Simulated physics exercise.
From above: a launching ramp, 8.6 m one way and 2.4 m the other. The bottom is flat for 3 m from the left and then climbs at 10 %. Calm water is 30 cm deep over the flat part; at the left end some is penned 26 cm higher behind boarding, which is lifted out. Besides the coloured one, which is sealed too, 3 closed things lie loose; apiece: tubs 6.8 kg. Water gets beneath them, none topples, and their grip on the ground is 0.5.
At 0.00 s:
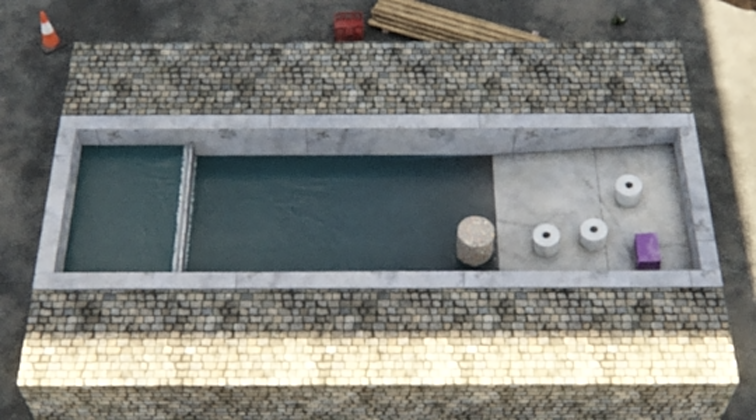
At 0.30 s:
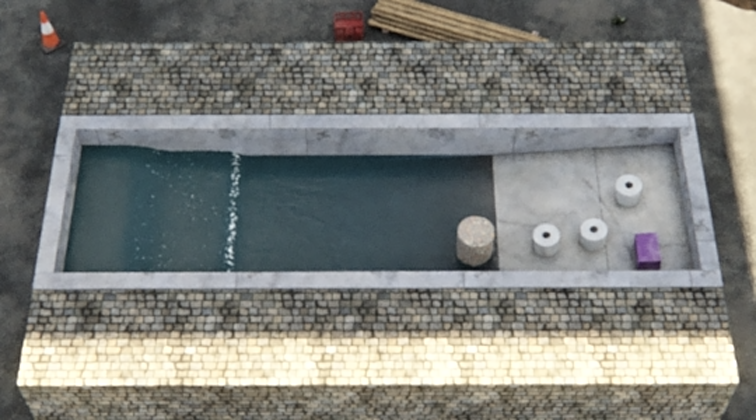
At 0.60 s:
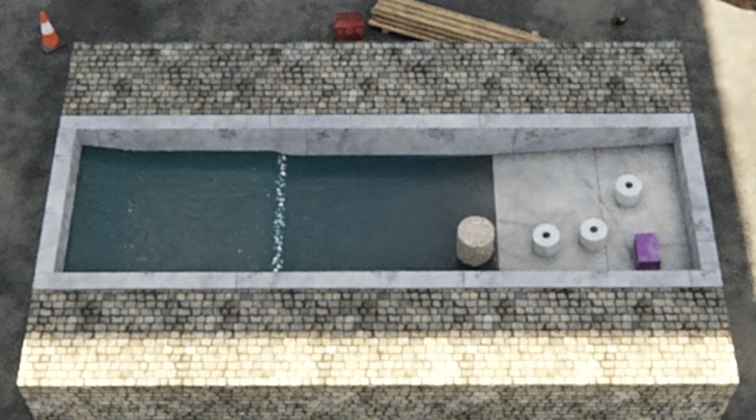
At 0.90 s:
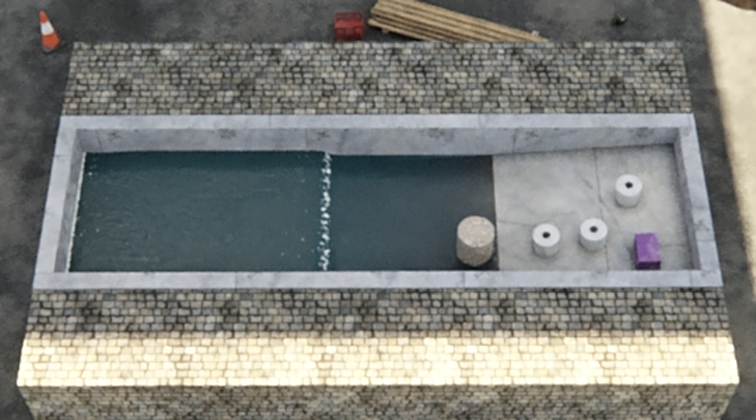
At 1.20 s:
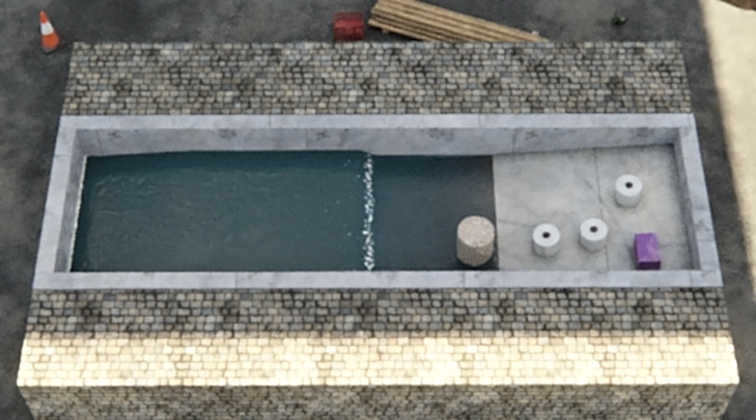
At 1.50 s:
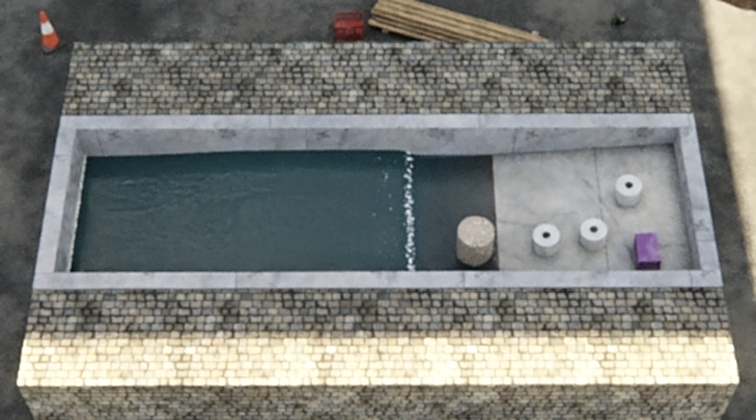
A low foaming wave moves right along the walled basin toward a stone cylinder standing in water.
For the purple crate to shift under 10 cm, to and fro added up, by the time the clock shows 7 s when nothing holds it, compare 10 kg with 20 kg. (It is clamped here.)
For it, only the higher weight holds it.
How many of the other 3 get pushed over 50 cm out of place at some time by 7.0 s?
2 of them.
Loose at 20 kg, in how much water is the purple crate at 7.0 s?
Roughly 2 cm.
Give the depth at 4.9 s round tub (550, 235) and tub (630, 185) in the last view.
Roughly 9 and 6 cm.
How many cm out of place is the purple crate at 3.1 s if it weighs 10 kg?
About 0 cm.
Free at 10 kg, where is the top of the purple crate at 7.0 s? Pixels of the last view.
Near (603, 252).
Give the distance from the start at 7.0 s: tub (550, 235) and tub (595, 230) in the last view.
In that order: 60 cm, 150 cm.
After 2.1 s the purple crate would be 0 cm from its start with 10 kg and 0 cm from its start with 20 kg; 0 cm of water round it then.
After 3.1 s the purple crate would be 0 cm from its start with 10 kg and 0 cm from its start with 20 kg; 0 cm of water round it then.
After 4.9 s the purple crate would be 0 cm from its start with 10 kg and 0 cm from its start with 20 kg; 5 cm of water round it then.
After 7.0 s the purple crate would be 64 cm from its start with 10 kg and 0 cm from its start with 20 kg; 2 cm of water round it then.
